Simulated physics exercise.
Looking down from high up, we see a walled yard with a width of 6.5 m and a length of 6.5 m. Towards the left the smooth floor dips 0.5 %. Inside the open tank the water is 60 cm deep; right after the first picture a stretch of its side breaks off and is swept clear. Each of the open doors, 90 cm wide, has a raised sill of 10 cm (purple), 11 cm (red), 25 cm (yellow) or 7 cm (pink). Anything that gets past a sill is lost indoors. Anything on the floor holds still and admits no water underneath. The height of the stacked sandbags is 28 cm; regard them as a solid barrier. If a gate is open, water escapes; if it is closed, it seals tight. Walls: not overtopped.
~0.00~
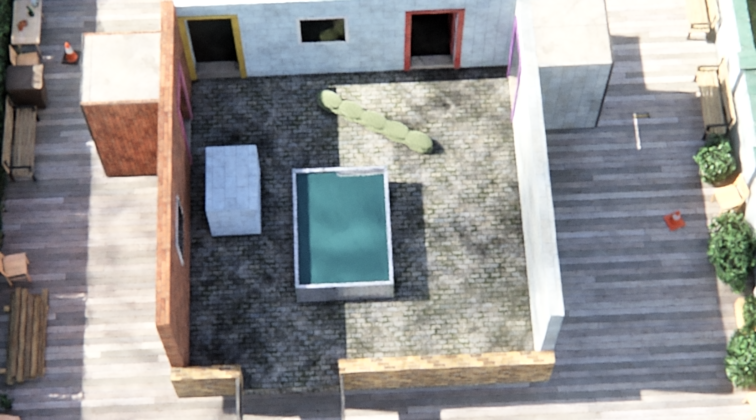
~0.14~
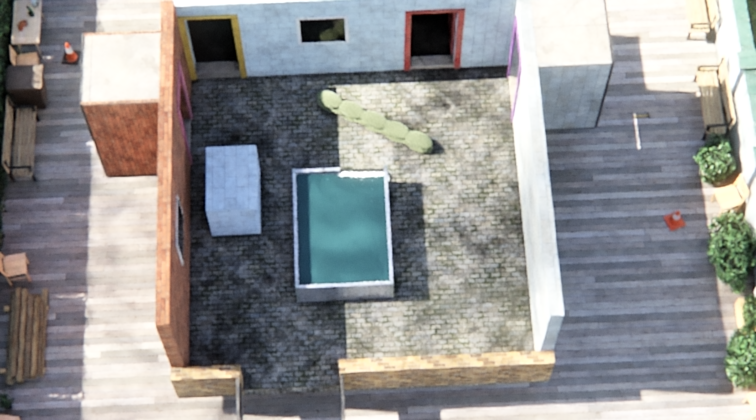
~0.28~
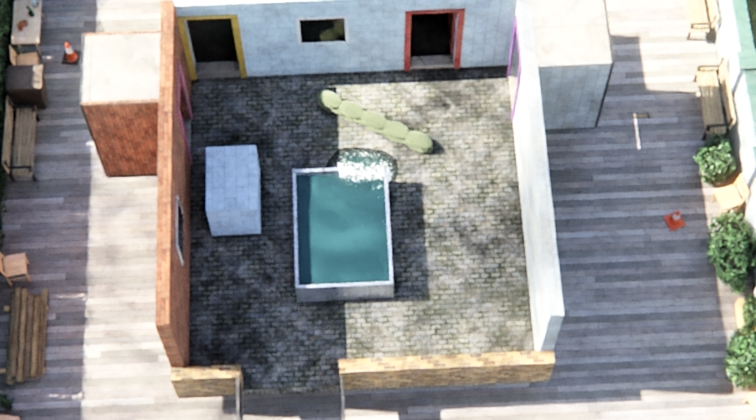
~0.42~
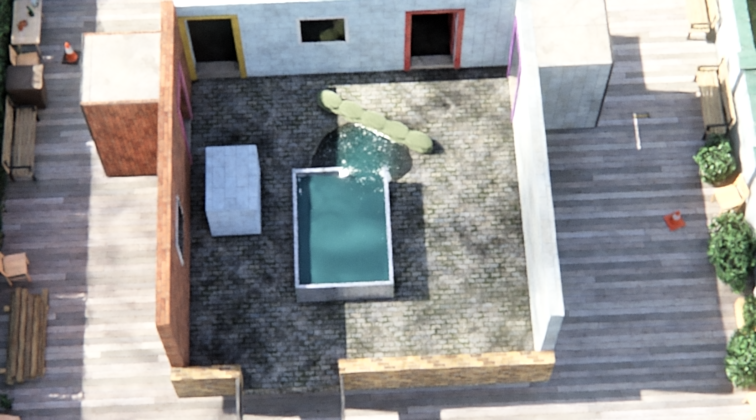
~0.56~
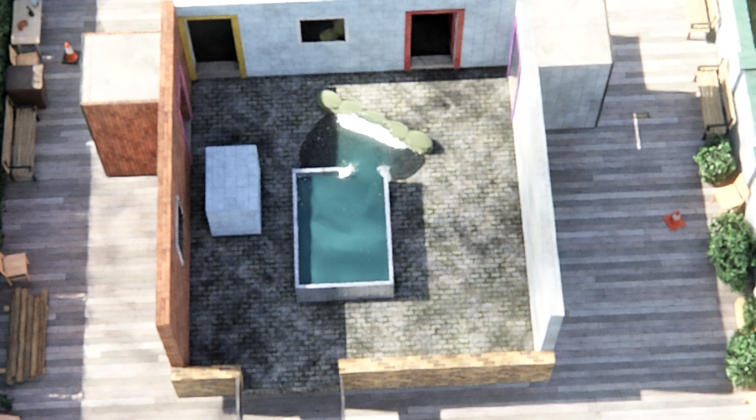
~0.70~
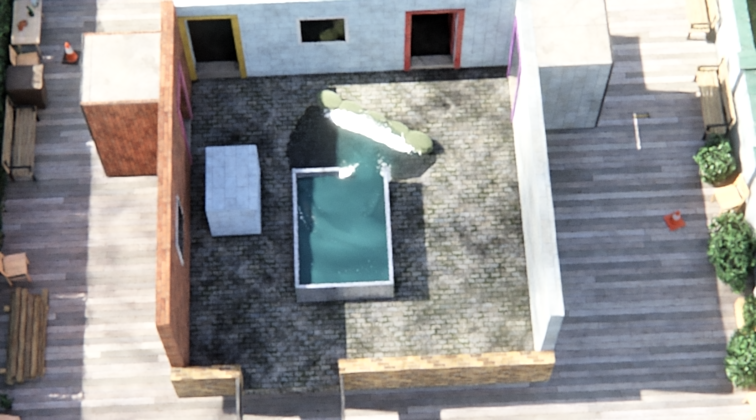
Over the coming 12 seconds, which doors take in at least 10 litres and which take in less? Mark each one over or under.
Purple door - under; red door - under; yellow door - under; pink door - over.
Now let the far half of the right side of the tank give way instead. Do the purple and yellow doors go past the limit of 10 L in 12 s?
Against the limit, the purple door exceeds it and the yellow door stays within it.
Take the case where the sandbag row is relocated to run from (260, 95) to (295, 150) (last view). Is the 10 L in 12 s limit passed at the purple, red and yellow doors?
At the purple door the limit is exceeded, at the red door it is exceeded, and at the yellow door it is not reached.
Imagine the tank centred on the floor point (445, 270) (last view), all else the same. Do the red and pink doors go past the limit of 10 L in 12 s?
Checking the limit: The red door is beyond it and the pink door is beyond it.
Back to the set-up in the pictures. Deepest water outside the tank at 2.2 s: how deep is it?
It tops out at some 38 cm.
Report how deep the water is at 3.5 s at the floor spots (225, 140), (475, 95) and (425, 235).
Depths: About 4, 1 and 1 centimetres.
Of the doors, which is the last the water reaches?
It would be the purple one.
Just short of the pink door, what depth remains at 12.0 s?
Looks like about 10.0 cm at that spot.
After 1.4 s water covers 15 % of the floor and is deepest (42 cm) near (381, 139); purple door not reached, red door not reached, yellow door not reached, pink door not reached.
After 2.2 s water covers 35 % of the floor and is deepest (38 cm) near (372, 132); purple door not reached, red door not reached, yellow door 11 cm at the sill, 0 L in, pink door 6 cm at the sill, 0 L in.
After 3.5 s water covers 45 % of the floor and is deepest (26 cm) near (381, 139); purple door not reached, red door 4 cm at the sill, 0 L in, yellow door 22 cm at the sill, 1 L in, pink door 18 cm at the sill, 58 L in.
After 7.0 s water covers 85 % of the floor and is deepest (16 cm) near (192, 108); purple door 3 cm at the sill, 0 L in, red door 3 cm at the sill, 0 L in, yellow door 15 cm at the sill, 1 L in, pink door 15 cm at the sill, 182 L in.
After 12.0 s water covers 95 % of the floor and is deepest (10 cm) near (192, 92); purple door 5 cm at the sill, 0 L in, red door 4 cm at the sill, 0 L in, yellow door 10 cm at the sill, 1 L in, pink door 10 cm at the sill, 246 L in.
